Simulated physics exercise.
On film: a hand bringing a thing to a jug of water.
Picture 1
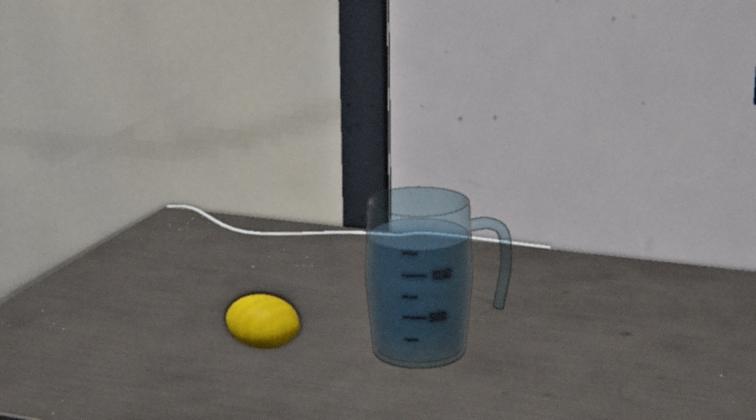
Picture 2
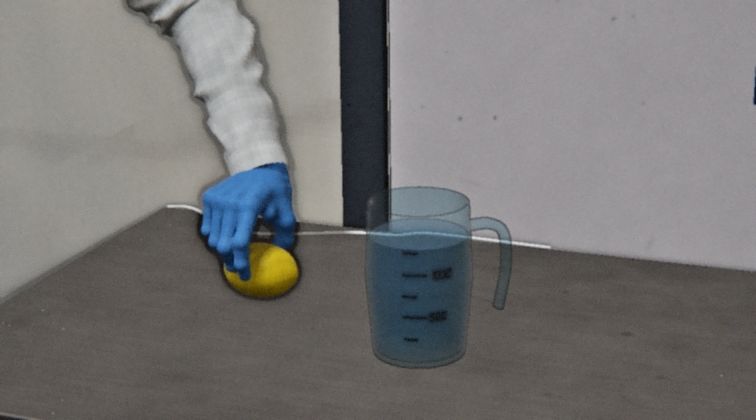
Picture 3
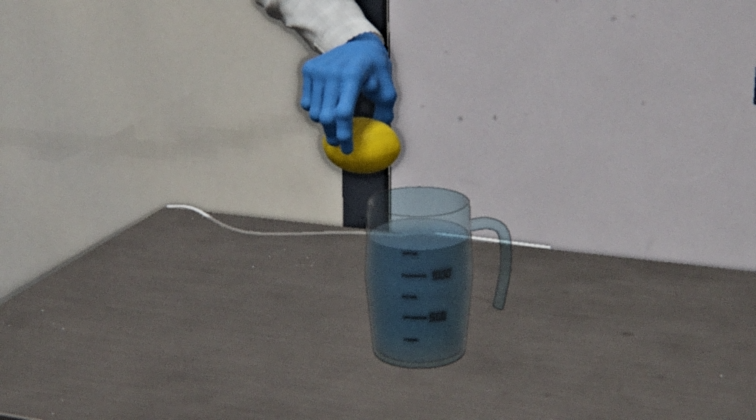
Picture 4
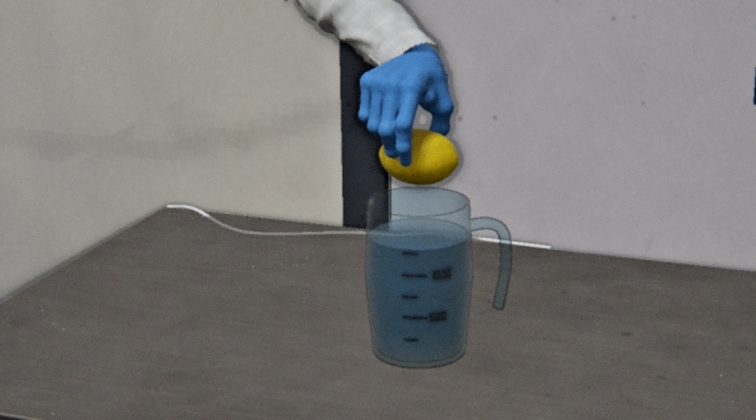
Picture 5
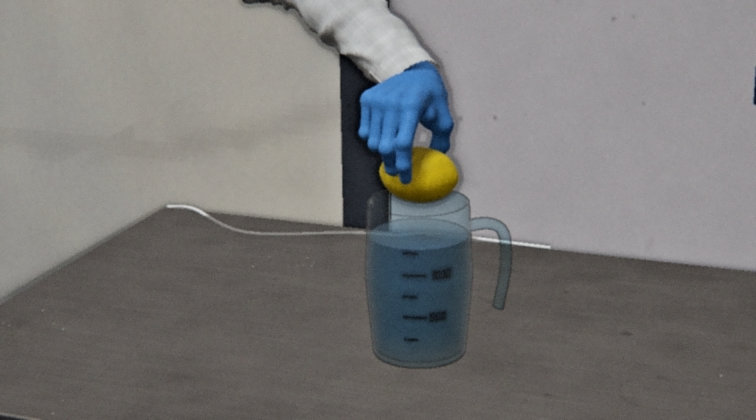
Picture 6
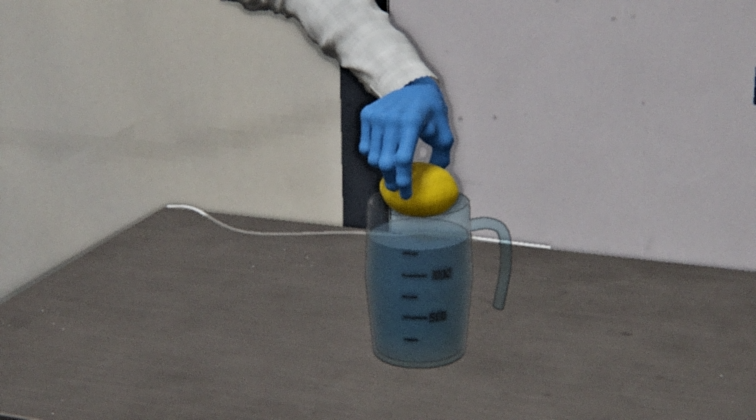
On a grey tabletop, a blue-gloved hand lifts a lemon and lowers it over a jug.
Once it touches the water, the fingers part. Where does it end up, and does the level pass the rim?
At the end, thing: Stays up; jug: Holds it.
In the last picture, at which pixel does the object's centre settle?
It should come to rest with its middle near (419, 236).
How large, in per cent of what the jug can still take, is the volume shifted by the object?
It comes to around 50 percent.
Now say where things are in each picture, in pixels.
The lemon lies on the top at (263, 322); jug (419, 274) about three quarters full, in the first frame.
A hand picks up the lemon at (261, 270); jug about three quarters full, surface at (419, 235), in the second frame.
The lemon is carried over at (361, 146); jug (419, 274) about three quarters full, in the third frame.
The lemon is above the jug at (419, 158); jug about three quarters full, surface at (419, 235), in the fourth frame.
The lemon comes down at (419, 175); jug (419, 274) about three quarters full, in the fifth frame.
The lemon is just over the surface at (419, 190); jug about three quarters full, surface at (419, 235), in the sixth frame.
A moment on, the lemon enters the water; the jug is about three quarters full.
Further on, the lemon comes up again; the jug is nearly full.
When it is over, the lemon is afloat; the jug is nearly full; none went over.
